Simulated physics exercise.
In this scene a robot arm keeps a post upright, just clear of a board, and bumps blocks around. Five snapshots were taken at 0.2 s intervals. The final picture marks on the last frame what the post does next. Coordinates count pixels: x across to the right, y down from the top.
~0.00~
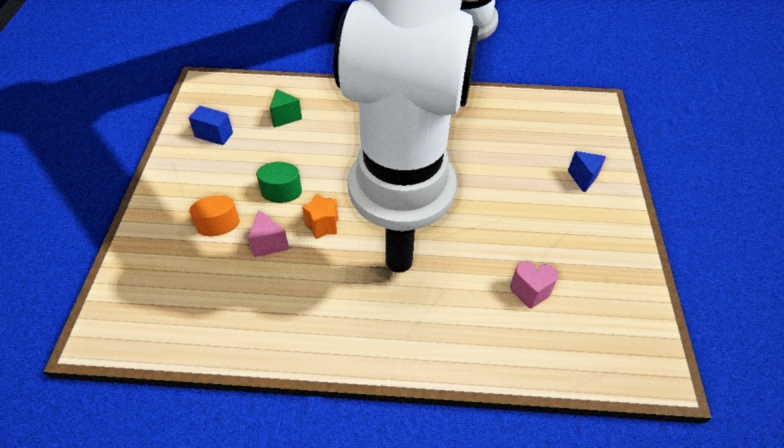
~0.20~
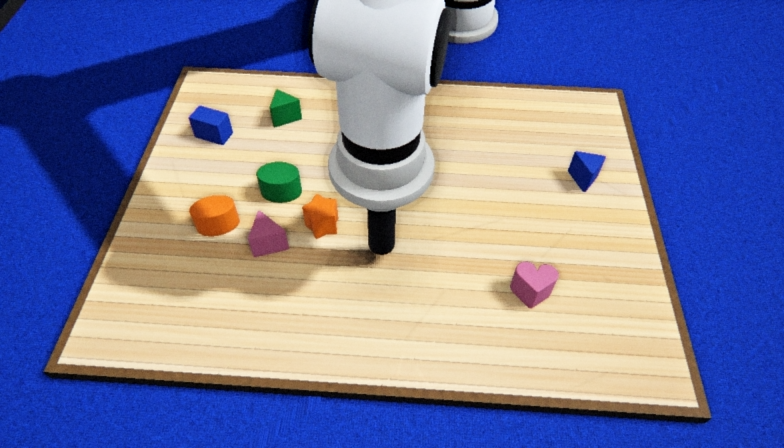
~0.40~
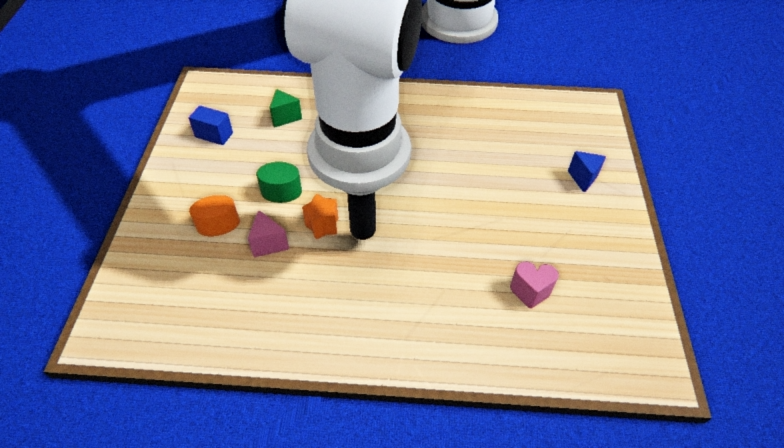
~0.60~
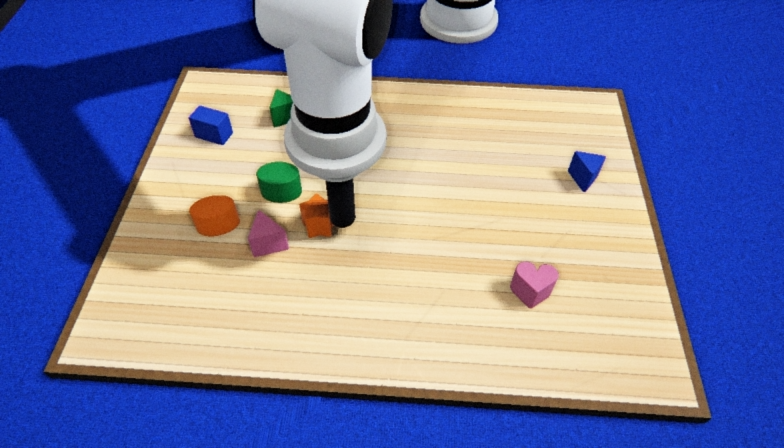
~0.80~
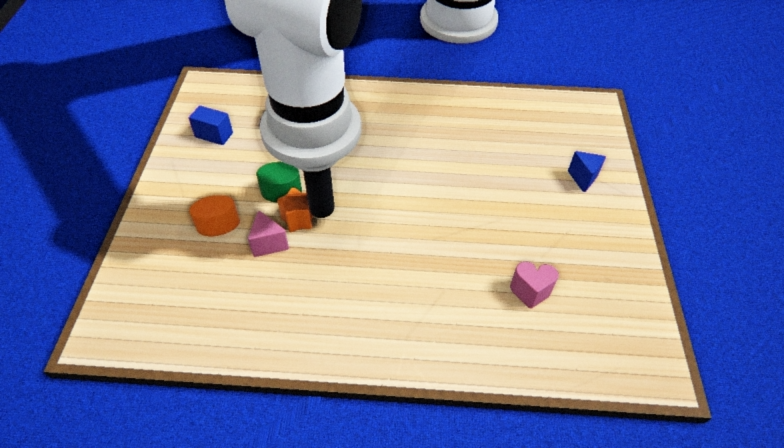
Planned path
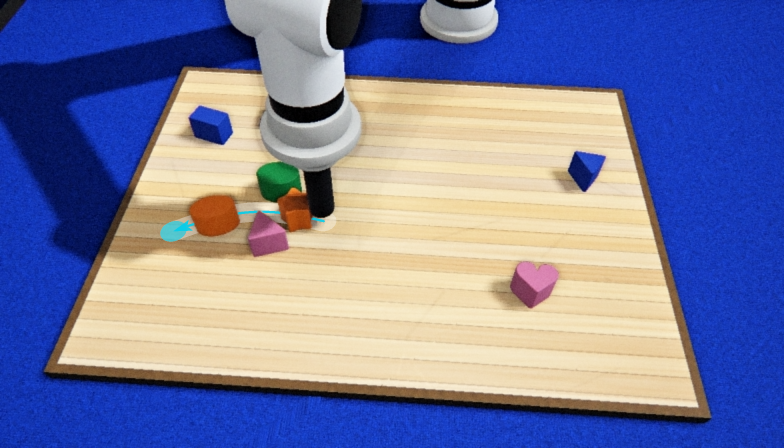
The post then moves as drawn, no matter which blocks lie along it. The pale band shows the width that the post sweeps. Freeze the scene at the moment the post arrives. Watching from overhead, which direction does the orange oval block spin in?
From above, the turn goes anticlockwise.
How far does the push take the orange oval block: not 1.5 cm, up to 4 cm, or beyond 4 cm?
I'd go with over 4 cm for this block.
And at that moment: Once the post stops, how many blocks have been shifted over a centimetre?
Going by the path, two of them shift by more than about 1 cm.
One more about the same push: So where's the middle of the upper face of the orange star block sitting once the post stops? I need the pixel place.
The middle of the upper face of the orange star block will lie at about (174, 189) in the picture.
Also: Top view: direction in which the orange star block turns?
Spins clockwise.
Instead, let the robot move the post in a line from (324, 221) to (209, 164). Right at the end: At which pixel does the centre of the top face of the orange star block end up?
The centre of its top face lies at (250, 193).
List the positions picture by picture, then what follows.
In the first picture, lower end of the post at (399, 263), tops of blocks, orange oval block at (211, 206), green oval block at (277, 172), orange star block at (321, 207).
In the second picture, post at (382, 246), blocks as before.
In the third picture, post at (363, 231), blocks as before.
In the fourth picture, post at (343, 219), orange star block at (317, 207).
In the fifth picture, post at (322, 210), orange oval block at (211, 206), green oval block at (277, 172), orange star block at (295, 200).
The drawn path runs from (324, 221) via (275, 212) and (225, 216), ending at (174, 231).
On the path given first. One third of the way, post at (273, 201); orange star block at (245, 193).
Two thirds of the way, post at (220, 204); orange oval block at (162, 213), turned 50° anticlockwise; orange star block at (194, 191).
At the end, post at (168, 220); orange oval block at (135, 219), turned 80° anticlockwise; green oval block not moved; orange star block at (174, 189), turned 65° clockwise.
